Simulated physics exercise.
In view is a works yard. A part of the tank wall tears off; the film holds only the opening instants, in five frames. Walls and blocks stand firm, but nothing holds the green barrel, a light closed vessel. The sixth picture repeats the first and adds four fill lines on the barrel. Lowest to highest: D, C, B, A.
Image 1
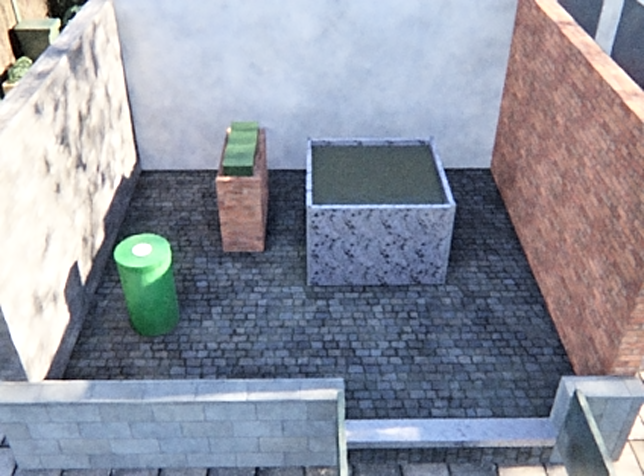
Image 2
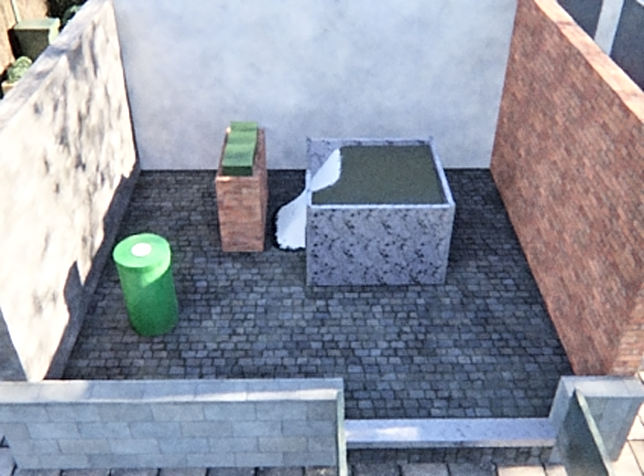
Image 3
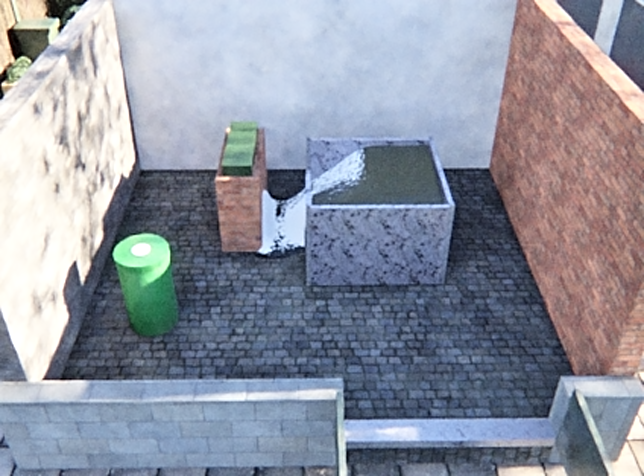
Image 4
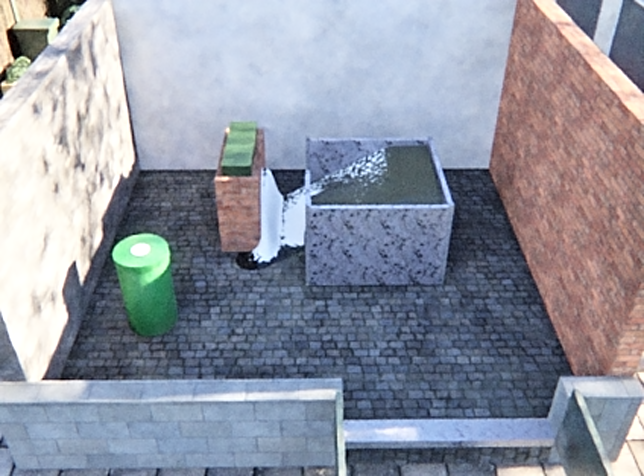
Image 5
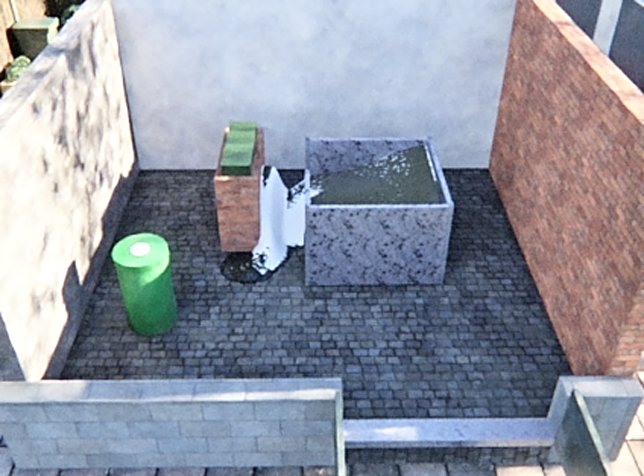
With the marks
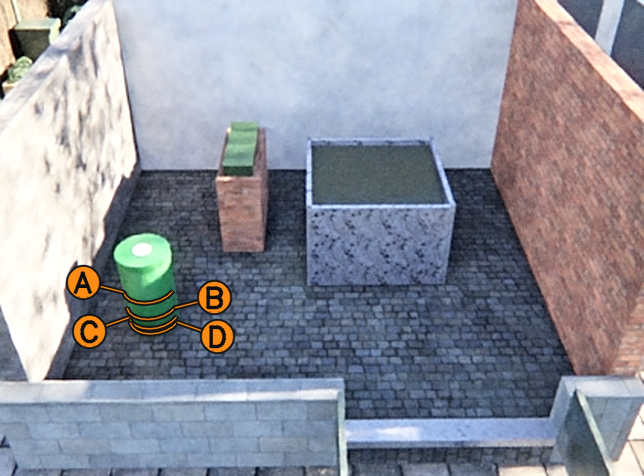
Water pouring from the left side of a full stone tank, splashing against a brick block and spreading across dark paving.
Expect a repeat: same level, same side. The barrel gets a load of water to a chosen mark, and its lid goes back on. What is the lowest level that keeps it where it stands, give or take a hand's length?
B will do.
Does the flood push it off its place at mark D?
Yes.
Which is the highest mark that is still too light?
C.
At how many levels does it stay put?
Two of the four.
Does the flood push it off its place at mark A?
No, that is safe.
On the marked copy, A at (144, 303); B at (147, 319); C at (149, 328); D at (150, 333); from the bottom up D, C, B, A.
For mark A, it does not move.
For mark B, it does not move.
For mark C, it is pushed about its own width away.
For mark D, it is pushed about 3 times its own width away.
